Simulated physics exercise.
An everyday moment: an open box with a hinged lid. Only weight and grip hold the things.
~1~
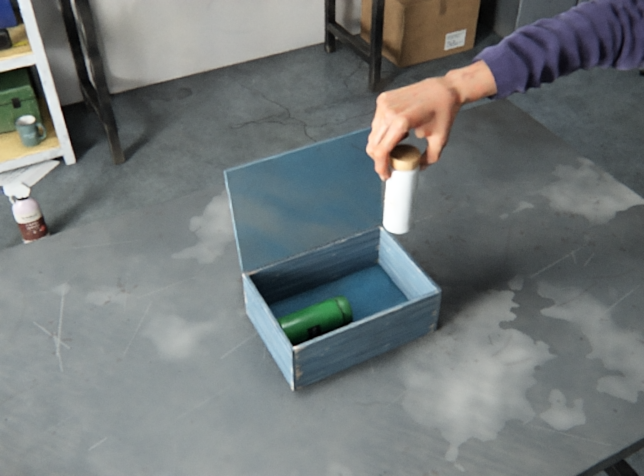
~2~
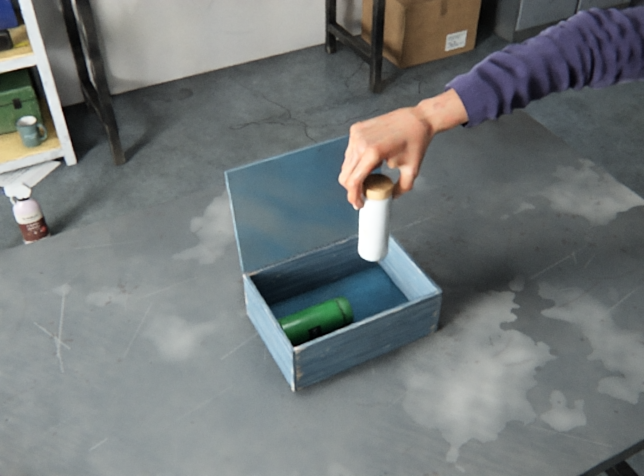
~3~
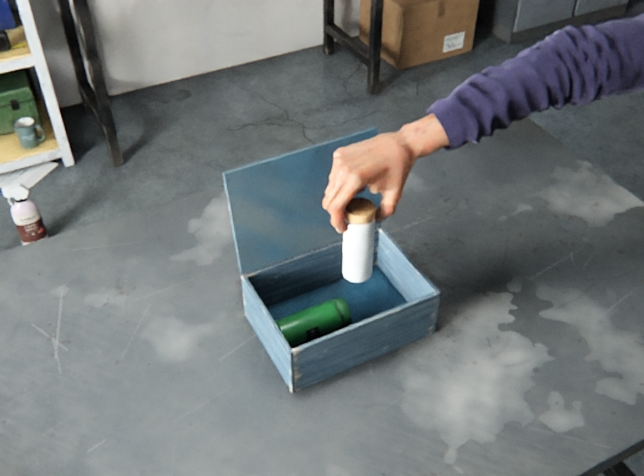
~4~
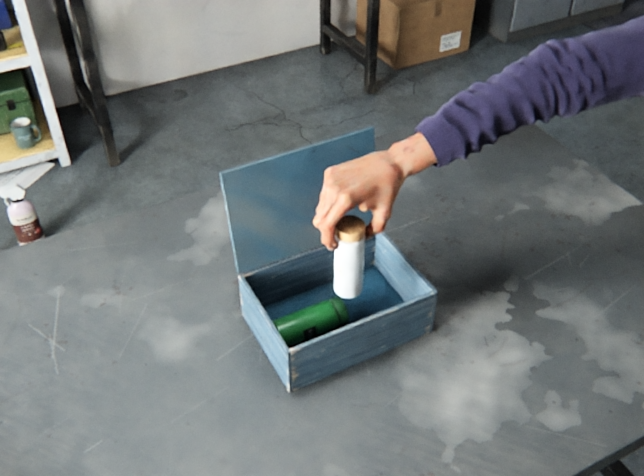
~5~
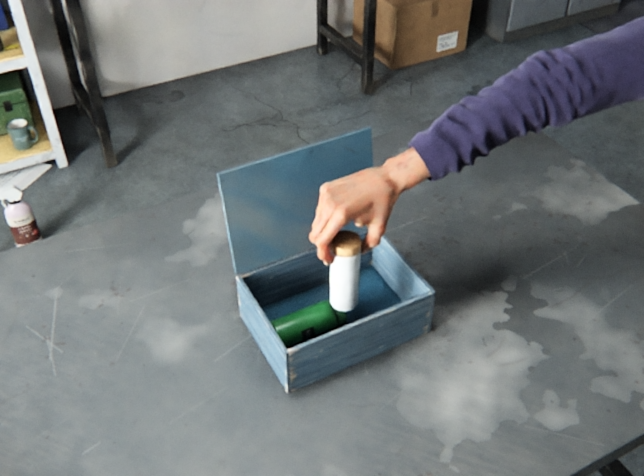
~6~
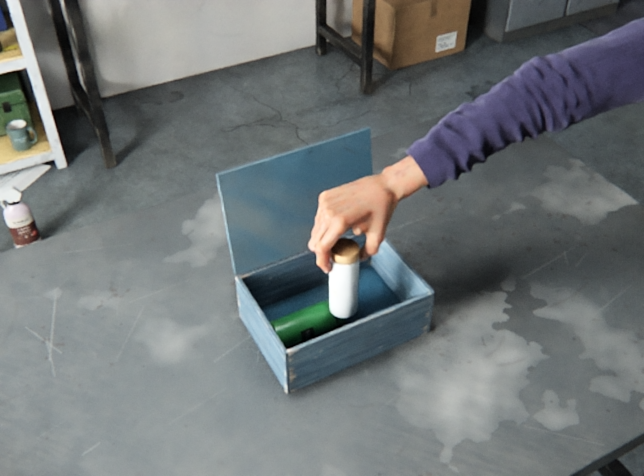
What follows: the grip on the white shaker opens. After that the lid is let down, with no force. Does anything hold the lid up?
Outcome: The lid is held up.
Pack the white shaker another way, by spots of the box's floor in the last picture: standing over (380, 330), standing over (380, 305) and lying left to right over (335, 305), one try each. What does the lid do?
First, it will not close; second, it stays ajar; third, it shuts flat.
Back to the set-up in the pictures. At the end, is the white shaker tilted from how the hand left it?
The white shaker tips.
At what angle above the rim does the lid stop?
Some 14° above the rim.
Then, 0.50 s on from there, white shaker turned 35° from how it was put near (350, 310); green shaker shifted about its own width.
Then, 1.40 s on from there, lid 72° above the rim; white shaker turned 35° from how it was put near (358, 306); green shaker shifted about its own width.
Then, 1.90 s on from there, lid 34° above the rim; white shaker turned 35° from how it was put near (367, 303); green shaker shifted about its own width.
Then, 2.90 s on from there, lid 16° above the rim; white shaker turned 39° from how it was put near (368, 300); green shaker shifted about its own width.
In the end, lid 15° above the rim; toppled in the box, white shaker; moved from the start, green shaker. At the end, from the last picture's camera, white shaker near (367, 299).
